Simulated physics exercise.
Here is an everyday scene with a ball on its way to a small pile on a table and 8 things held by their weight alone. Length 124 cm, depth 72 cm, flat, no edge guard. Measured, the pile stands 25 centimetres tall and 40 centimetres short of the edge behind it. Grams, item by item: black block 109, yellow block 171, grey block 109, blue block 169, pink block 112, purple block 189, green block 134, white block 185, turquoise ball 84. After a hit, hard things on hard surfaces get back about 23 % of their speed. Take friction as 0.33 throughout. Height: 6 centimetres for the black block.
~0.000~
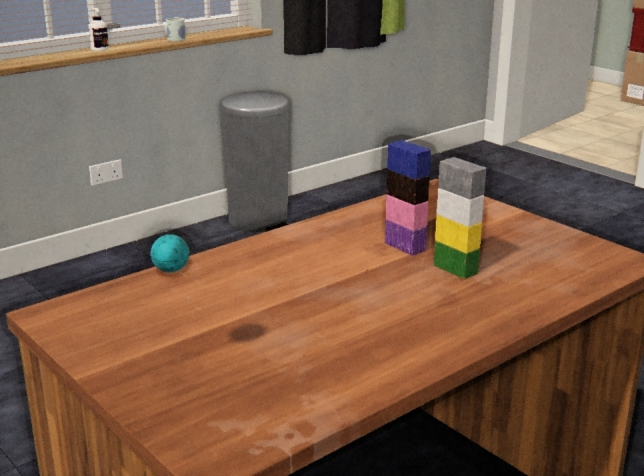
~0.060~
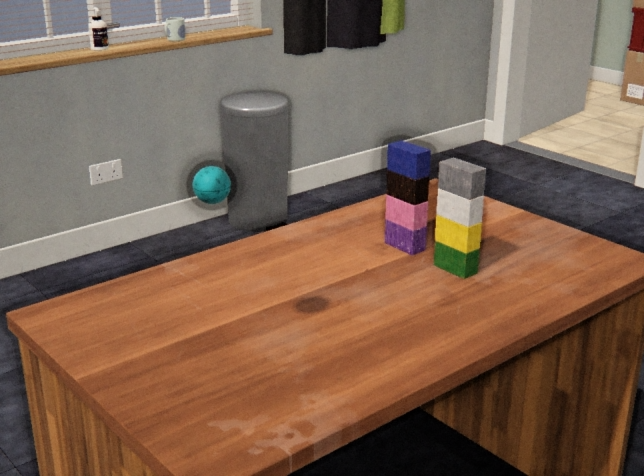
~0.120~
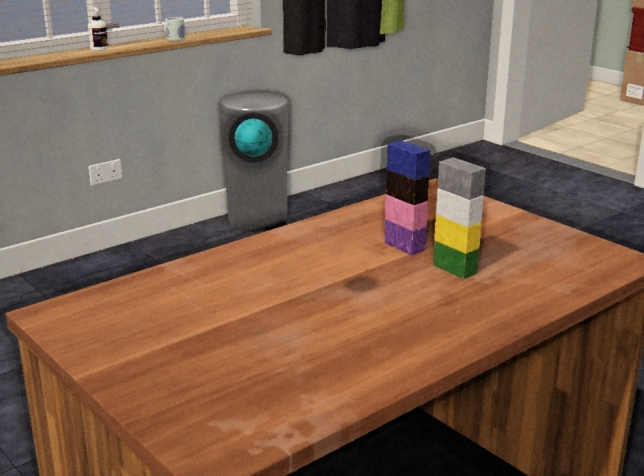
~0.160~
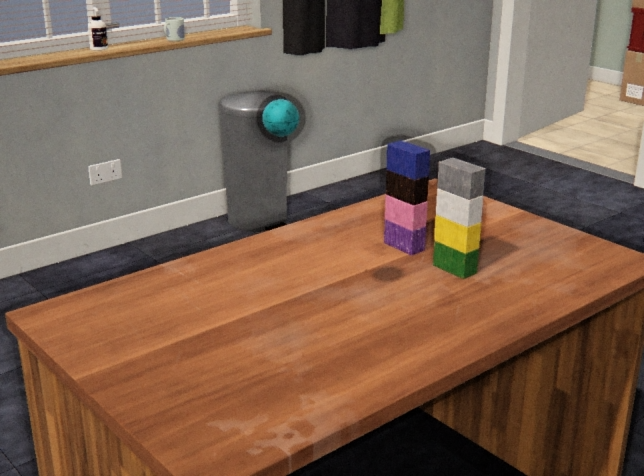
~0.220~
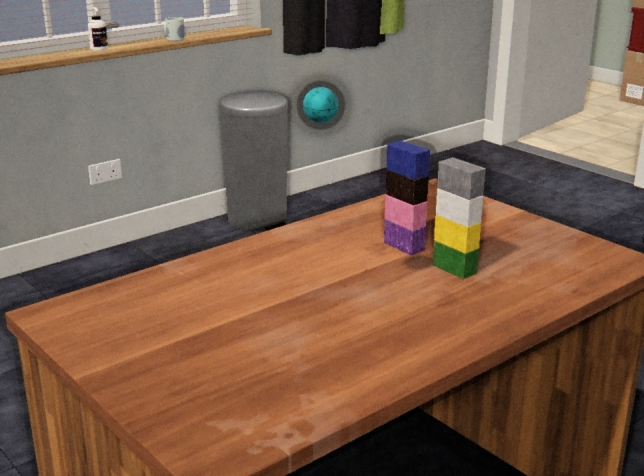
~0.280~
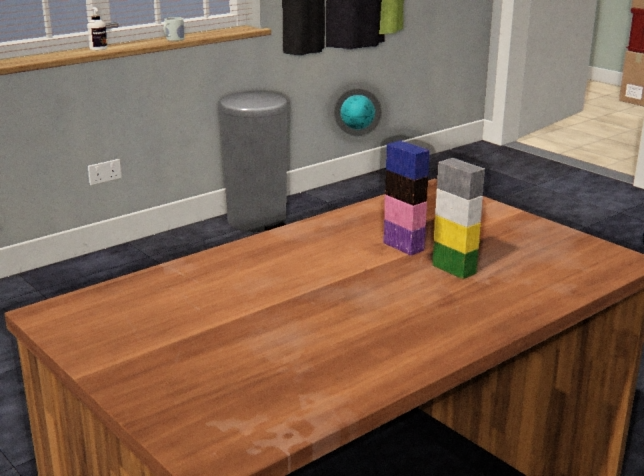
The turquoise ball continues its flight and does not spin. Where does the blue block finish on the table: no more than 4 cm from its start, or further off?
The blue block finishes within that distance.
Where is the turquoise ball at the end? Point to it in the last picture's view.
It winds up close to (413, 271).
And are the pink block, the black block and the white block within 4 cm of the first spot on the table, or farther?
The pink block keeps its place; the black block stays put; the white block leaves its spot.
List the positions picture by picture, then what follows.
In the first picture, 62 cm to the stack; turquoise ball (170, 254); blue block (409, 159).
In the second picture, 54 cm to the stack; turquoise ball (212, 185); grey block (462, 179).
In the third picture, 45 cm to the stack; turquoise ball (254, 138); purple block (405, 235).
In the fourth picture, 39 cm to the stack; turquoise ball (281, 118); white block (459, 206).
In the fifth picture, 30 cm to the stack; turquoise ball (321, 106); yellow block (457, 232).
In the sixth picture, 22 cm to the stack; turquoise ball (358, 113); blue block (407, 160).
By 0.48 s, turquoise ball near (434, 241); white block tilted 3°.
By 0.68 s, turquoise ball near (417, 269); grey block tilted 34°; white block tilted 20°; yellow block tilted 20°.
By 0.88 s, turquoise ball near (414, 271); yellow block on its side; grey block upside down; white block on its side.
By 0.98 s, blue block resting near (407, 160).
When it is over (1.5 s), lying over on the table, yellow block, grey block, green block and white block; the other 4 within 4 cm of the start. End places, in pixels of the last picture, blue block near (407, 160).
